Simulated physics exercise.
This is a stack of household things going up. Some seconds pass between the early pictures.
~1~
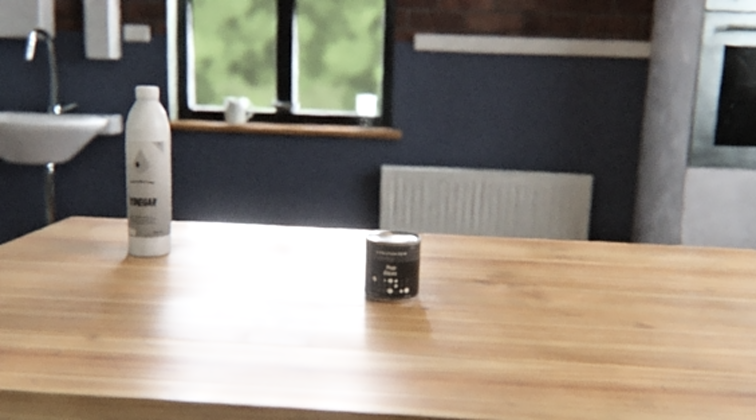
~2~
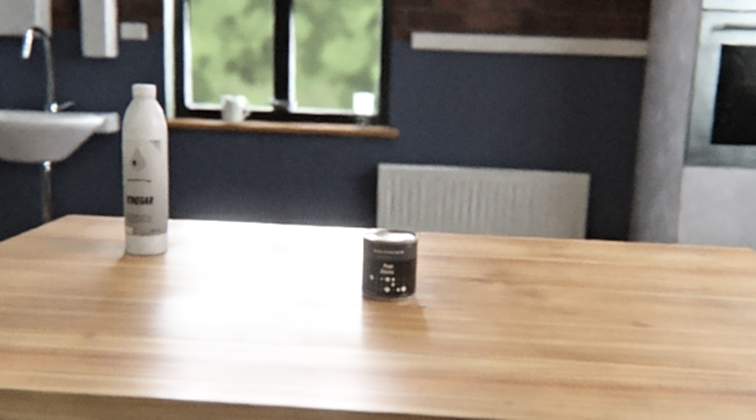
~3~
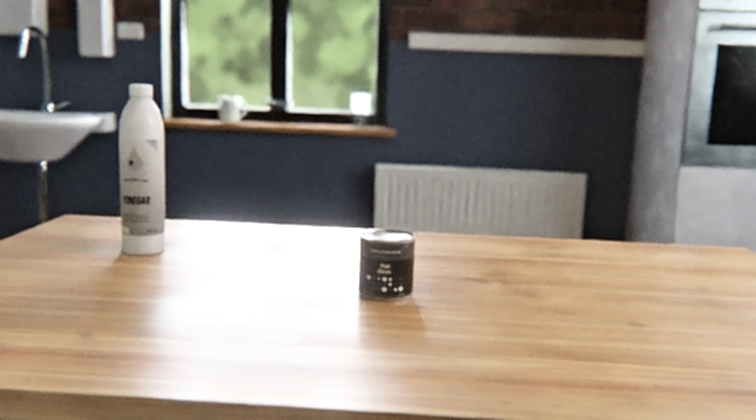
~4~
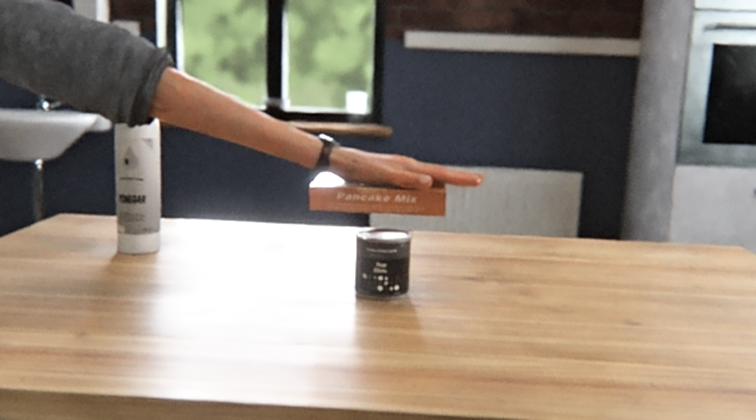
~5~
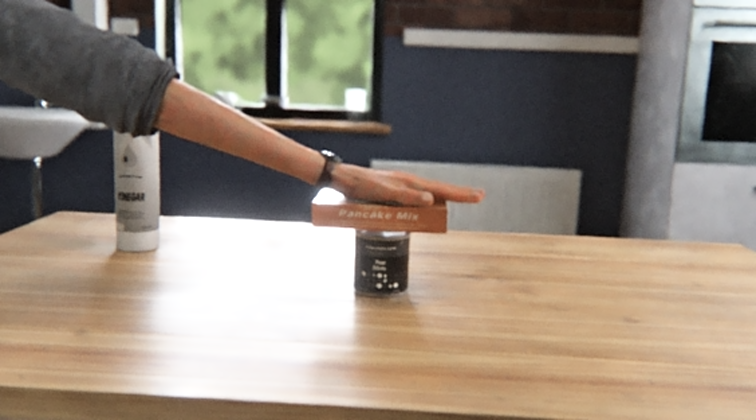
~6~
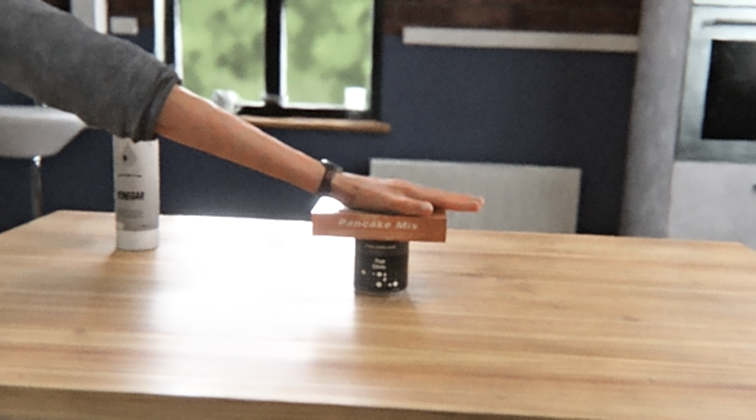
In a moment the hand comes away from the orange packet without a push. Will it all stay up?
Here the pile holds.
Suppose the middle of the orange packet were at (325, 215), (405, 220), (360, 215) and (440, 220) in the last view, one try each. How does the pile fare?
In the first case it loses its balance; in the second case it holds; in the third case it keeps its balance; in the fourth case it loses its balance.
Then, 0.20 s after the last picture, nothing has stirred.
Then, 0.40 s after the last picture, orange packet resting near (381, 218).
At rest, all 3 in place. Seen from the same camera at the end, orange packet near (381, 218). The pile keeps its balance.
